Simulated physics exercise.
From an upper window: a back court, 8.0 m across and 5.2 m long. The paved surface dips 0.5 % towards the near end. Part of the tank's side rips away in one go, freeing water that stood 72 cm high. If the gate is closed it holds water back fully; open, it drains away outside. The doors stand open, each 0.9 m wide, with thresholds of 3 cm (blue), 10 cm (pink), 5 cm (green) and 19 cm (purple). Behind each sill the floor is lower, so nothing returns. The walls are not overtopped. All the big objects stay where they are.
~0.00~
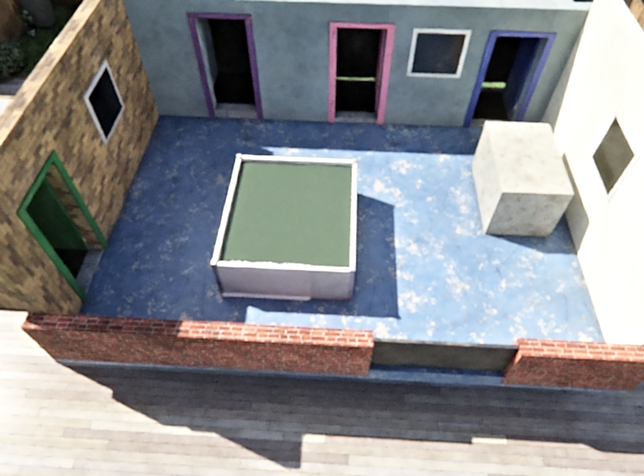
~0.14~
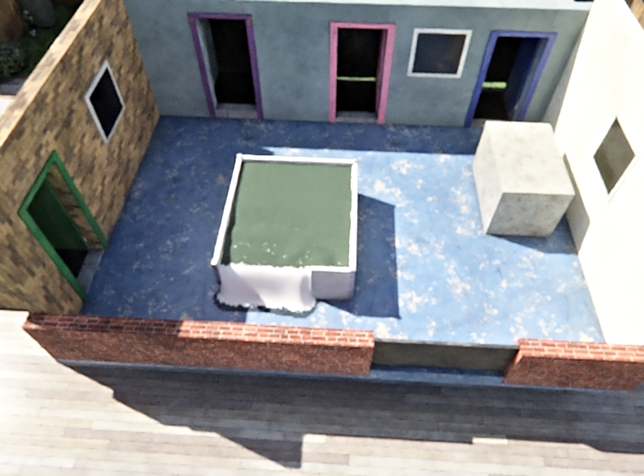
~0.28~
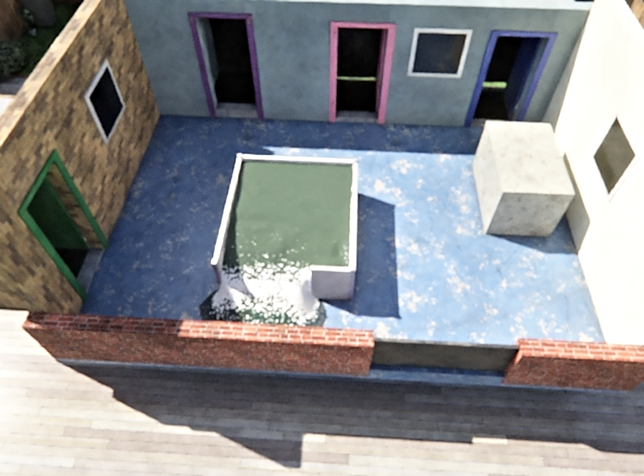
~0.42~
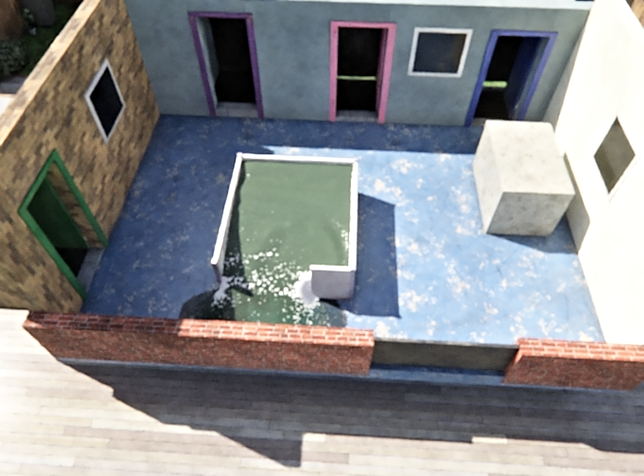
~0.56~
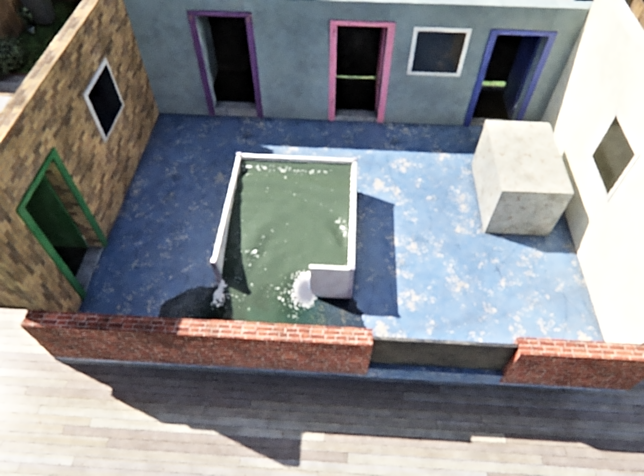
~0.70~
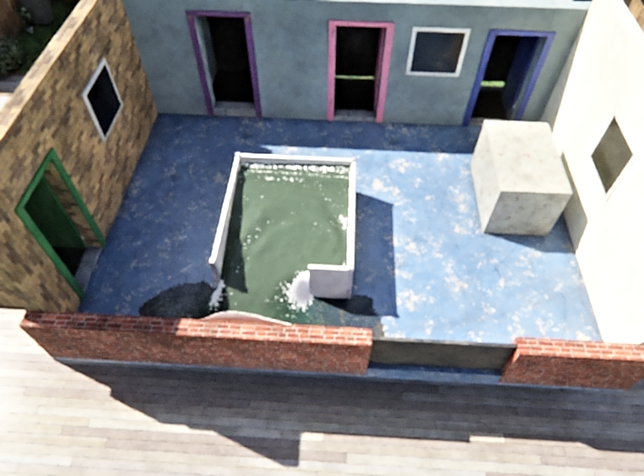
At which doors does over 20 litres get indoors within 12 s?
Door by door: At the blue door it passes the limit; at the pink door it does not reach the limit; at the green door it passes the limit; at the purple door it keeps below the limit.
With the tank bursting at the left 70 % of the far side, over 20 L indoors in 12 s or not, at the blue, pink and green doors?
Then: Blue past it, pink over, green above.
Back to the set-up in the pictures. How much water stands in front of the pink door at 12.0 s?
Some 8.5 cm.
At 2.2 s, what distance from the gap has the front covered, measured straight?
Some 5.2 m out.
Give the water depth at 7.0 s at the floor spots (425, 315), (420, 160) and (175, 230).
In that order: 3, 9 and 3 cm.
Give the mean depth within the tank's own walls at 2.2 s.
Roughly 34 cm on average.
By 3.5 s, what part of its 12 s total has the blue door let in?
About 0 per cent.
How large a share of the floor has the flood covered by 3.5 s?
About 60 per cent.
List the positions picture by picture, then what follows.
The tank at (291, 211) is whole and still, 72 cm deep, in the first picture.
Water pours out at (267, 283) and has run 0.8 m, to (220, 303); typically 10 cm deep outside, 72 cm at the tank's back, in the second picture.
The front is at (208, 319), 1.0 m from the gap at (267, 284); 1.2 m2 of floor is under water; 72 cm left at the back of the tank, in the third picture.
Water pours out at (267, 285) and has run 1.4 m, to a hidden place; typically 16 cm deep outside, 72 cm at the tank's back, in the fourth picture.
The front is at a hidden place, 1.7 m from the gap at (266, 284); 2.3 m2 of floor is under water; 68 cm left at the back of the tank, in the fifth picture.
The front is at a hidden place, 2.1 m from the gap at (265, 284); 2.5 m2 of floor is under water; 60 cm left at the back of the tank, in the sixth picture.
After 1.4 s water covers 20 % of the floor and is deepest (57 cm) near (251, 335); blue door not reached, pink door not reached, green door 9 cm at the sill, 0 L in, purple door not reached.
After 2.2 s water covers 40 % of the floor and is deepest (46 cm) near (80, 336); blue door not reached, pink door not reached, green door 25 cm at the sill, 81 L in, purple door not reached.
After 3.5 s water covers 60 % of the floor and is deepest (28 cm) near (68, 336); blue door not reached, pink door not reached, green door 19 cm at the sill, 233 L in, purple door not reached.
After 7.0 s water covers 90 % of the floor and is deepest (15 cm) near (80, 336); blue door 6 cm at the sill, 18 L in, pink door 4 cm at the sill, 0 L in, green door 12 cm at the sill, 370 L in, purple door 9 cm at the sill, 0 L in.
After 12.0 s water covers 100 % of the floor and is deepest (14 cm) near (335, 350); blue door 7 cm at the sill, 45 L in, pink door 8 cm at the sill, 0 L in, green door 7 cm at the sill, 414 L in, purple door 5 cm at the sill, 0 L in.
